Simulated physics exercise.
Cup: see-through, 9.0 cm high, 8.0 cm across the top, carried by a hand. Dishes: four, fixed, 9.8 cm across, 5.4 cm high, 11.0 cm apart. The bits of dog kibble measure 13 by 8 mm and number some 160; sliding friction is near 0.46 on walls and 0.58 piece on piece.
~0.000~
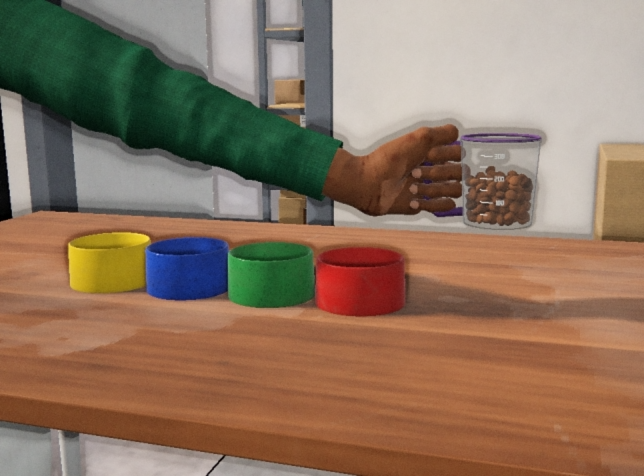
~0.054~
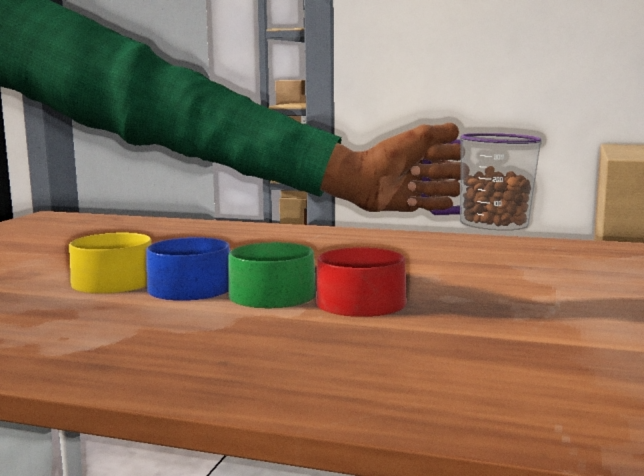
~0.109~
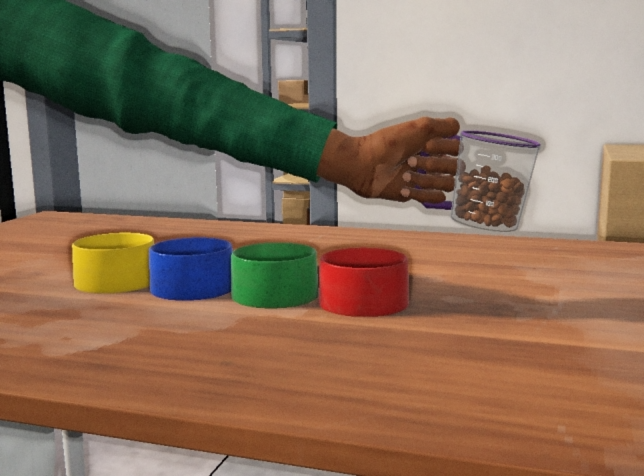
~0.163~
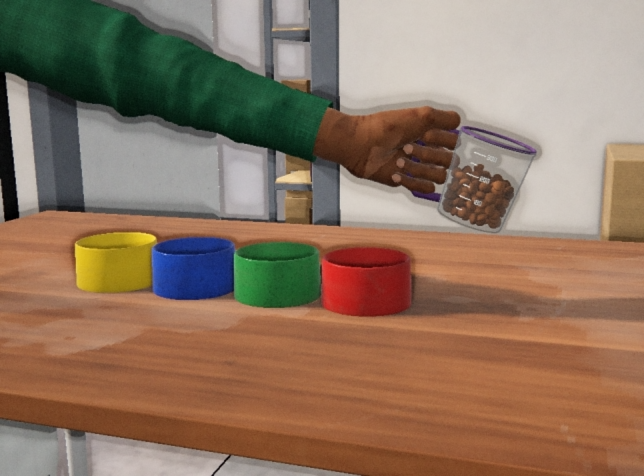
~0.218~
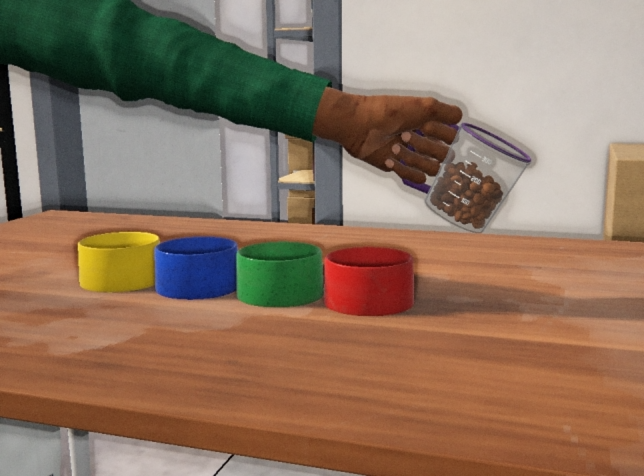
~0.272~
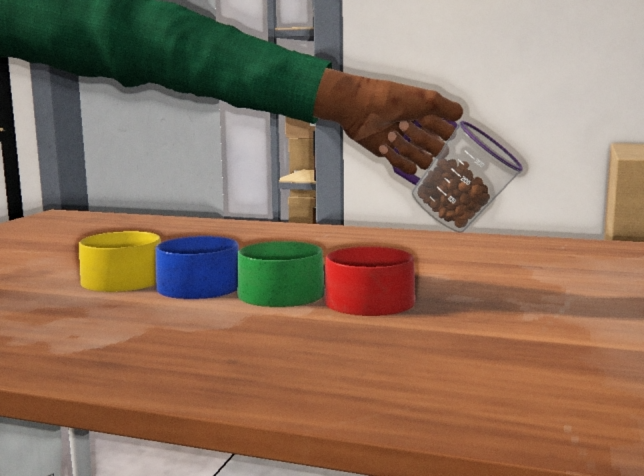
A dark green-sleeved arm reaches in from the left above a wooden table, seen from slightly above its front edge, in a room with pale walls and a grey shelving rack. The hand holds a clear, purple-rimmed cup of brown pieces, right of a row of yellow, blue, green and red dishes. The cup leans steadily rightward while shifting slightly left, its pieces sliding inside, as the view drifts slightly left.
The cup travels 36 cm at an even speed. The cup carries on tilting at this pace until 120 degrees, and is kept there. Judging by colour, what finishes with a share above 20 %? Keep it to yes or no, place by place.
Place by place: Red yes, blue no, green no, yellow no, counter no.
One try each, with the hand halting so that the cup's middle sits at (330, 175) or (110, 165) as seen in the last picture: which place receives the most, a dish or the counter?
Try 1 - red; try 2 - red.
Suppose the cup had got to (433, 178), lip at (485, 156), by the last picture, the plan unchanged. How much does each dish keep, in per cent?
Final shares - red 0 %, blue 10 %, green 60 %, yellow 0 %.
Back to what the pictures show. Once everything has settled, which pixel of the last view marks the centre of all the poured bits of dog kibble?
Somewhere near (369, 287) in the last picture.
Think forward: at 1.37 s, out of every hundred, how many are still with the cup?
I reckon around 0 per cent.
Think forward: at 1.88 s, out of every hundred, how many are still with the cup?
0 per cent.
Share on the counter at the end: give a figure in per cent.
10 %.
After 0.93 s, tilt 120 degrees; cup holds 45 %, red 45 %.
After 1.37 s, tilt 120 degrees; cup holds 0 %, red 85 %, green 5 %.
Then, at 1.88 s, tilt 120 degrees; cup holds 0 %, red 85 %, green 5 %.
By 2.2 s all is still; red 85 %, blue 0 %, green 5 %, yellow 0 %, counter 10 %.
